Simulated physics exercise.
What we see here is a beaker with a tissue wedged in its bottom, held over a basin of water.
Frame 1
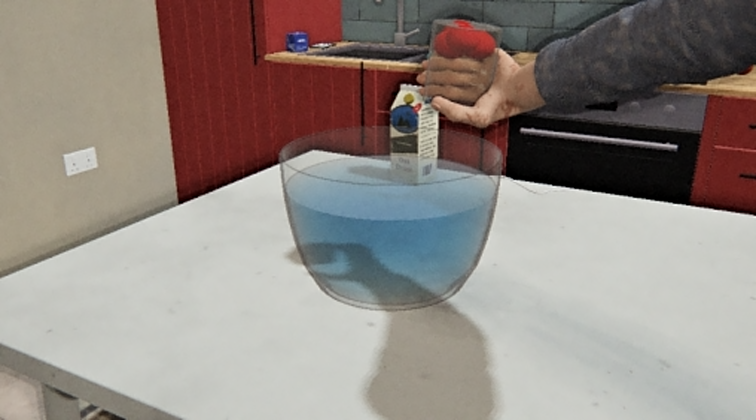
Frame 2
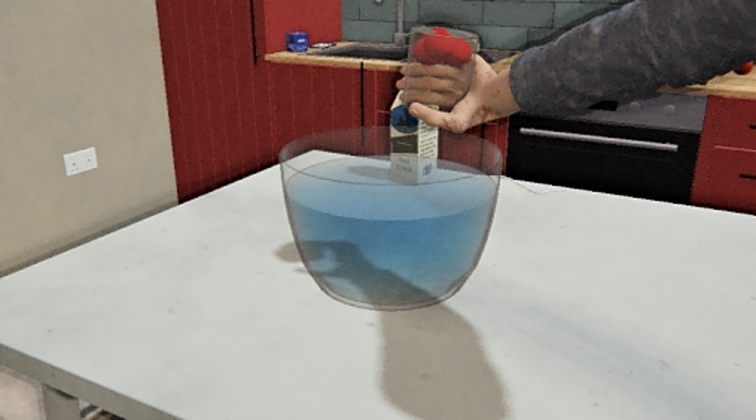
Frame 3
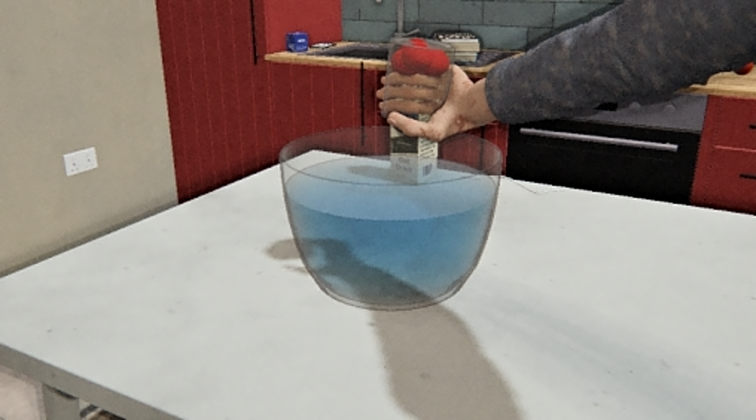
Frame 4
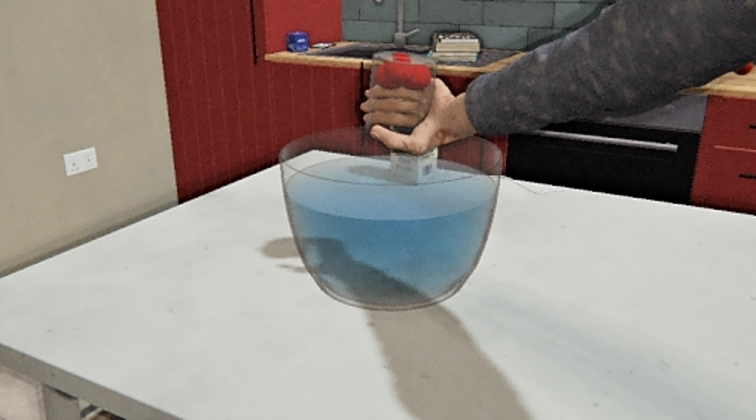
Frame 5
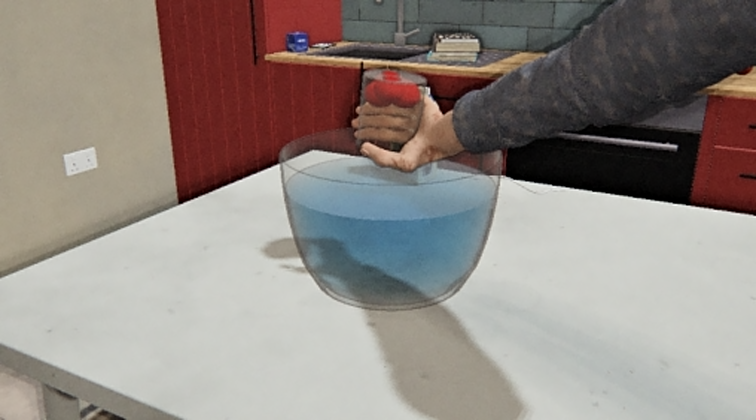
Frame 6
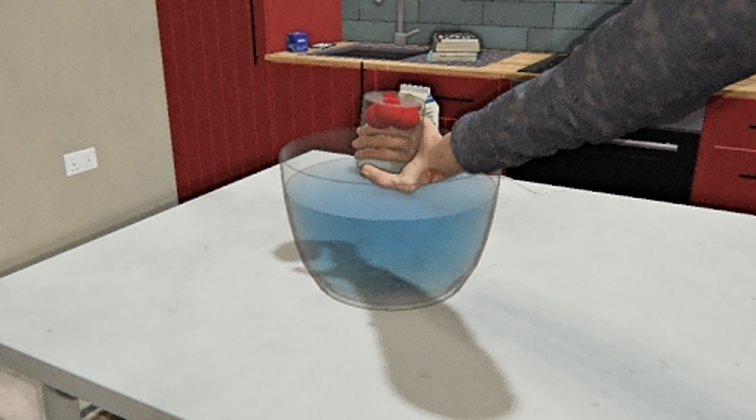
At first, a hand reaching in from the right holds an upside-down clear beaker, with red tissue wedged inside, above a basin of blue water, near a carton. The hand moves left and steadily lowers the beaker, passing in front of the carton, until it is just over the water's surface.
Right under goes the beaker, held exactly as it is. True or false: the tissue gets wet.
False.
Shortly, the beaker enters the water.
Then, air is trapped inside and holds the level down.
At the finish, the beaker is under, still full of air, and the tissue is dry.
